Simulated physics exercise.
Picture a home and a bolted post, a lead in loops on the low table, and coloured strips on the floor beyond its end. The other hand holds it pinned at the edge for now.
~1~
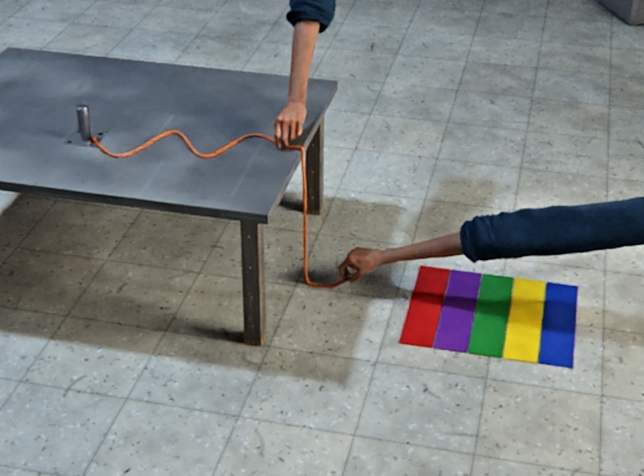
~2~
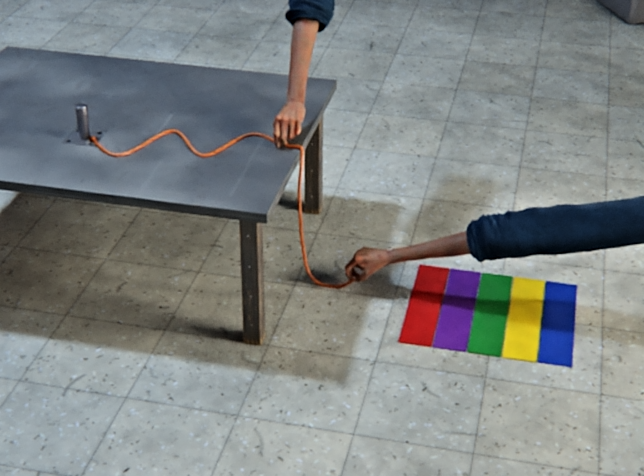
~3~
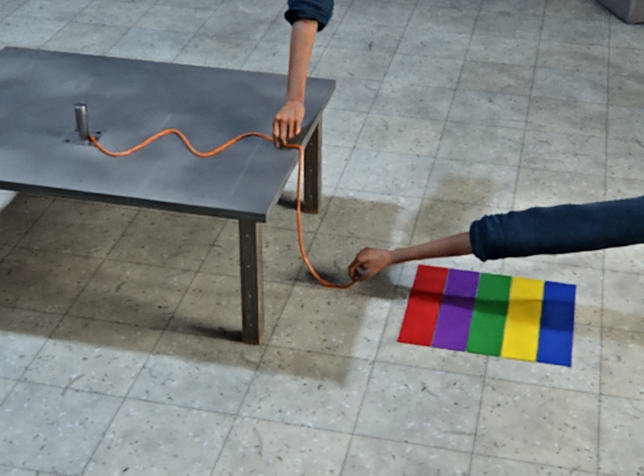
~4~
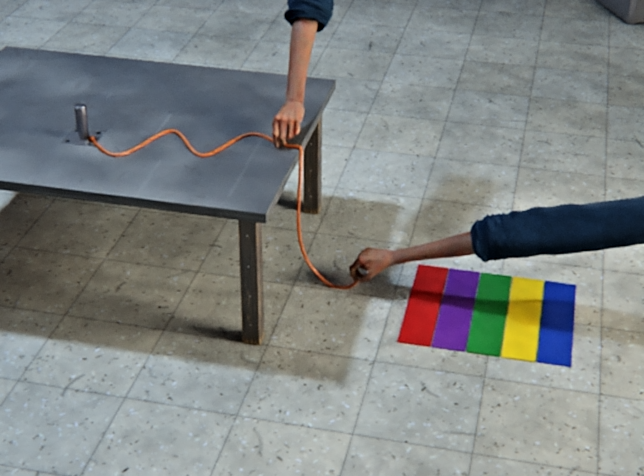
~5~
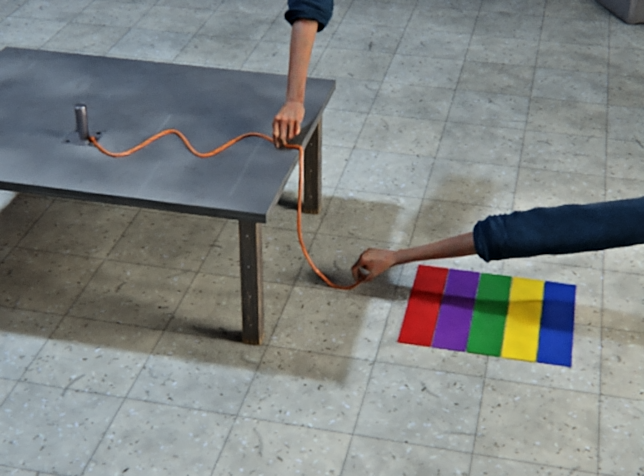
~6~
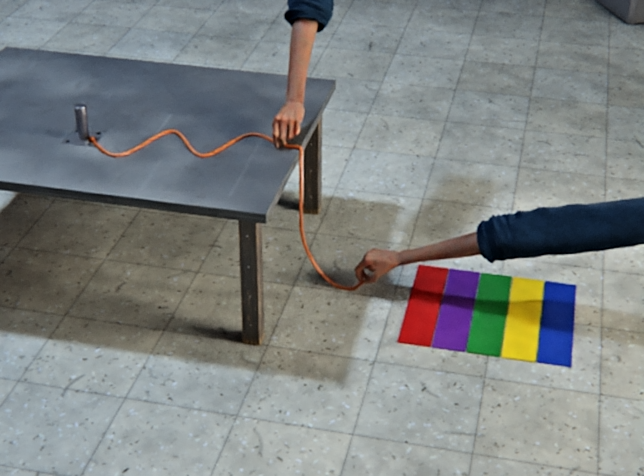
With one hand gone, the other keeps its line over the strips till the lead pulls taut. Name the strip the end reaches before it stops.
Blue.
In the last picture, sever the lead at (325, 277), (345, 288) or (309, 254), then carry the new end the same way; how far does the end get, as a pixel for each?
In order, roughly (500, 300), (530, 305) and (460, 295).
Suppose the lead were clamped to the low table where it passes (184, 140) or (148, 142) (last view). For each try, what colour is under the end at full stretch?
Green; yellow.
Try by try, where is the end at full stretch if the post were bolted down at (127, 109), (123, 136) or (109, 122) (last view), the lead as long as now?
In order, it comes out close to (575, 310), (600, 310) and (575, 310).
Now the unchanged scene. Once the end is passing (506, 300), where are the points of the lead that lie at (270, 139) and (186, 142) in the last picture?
First mark (321, 210), second mark (239, 150).
Soon after, end near (506, 300); over green.
Then, end near (540, 304); over yellow.
At full stretch, end near (560, 307); over blue. Over blue.
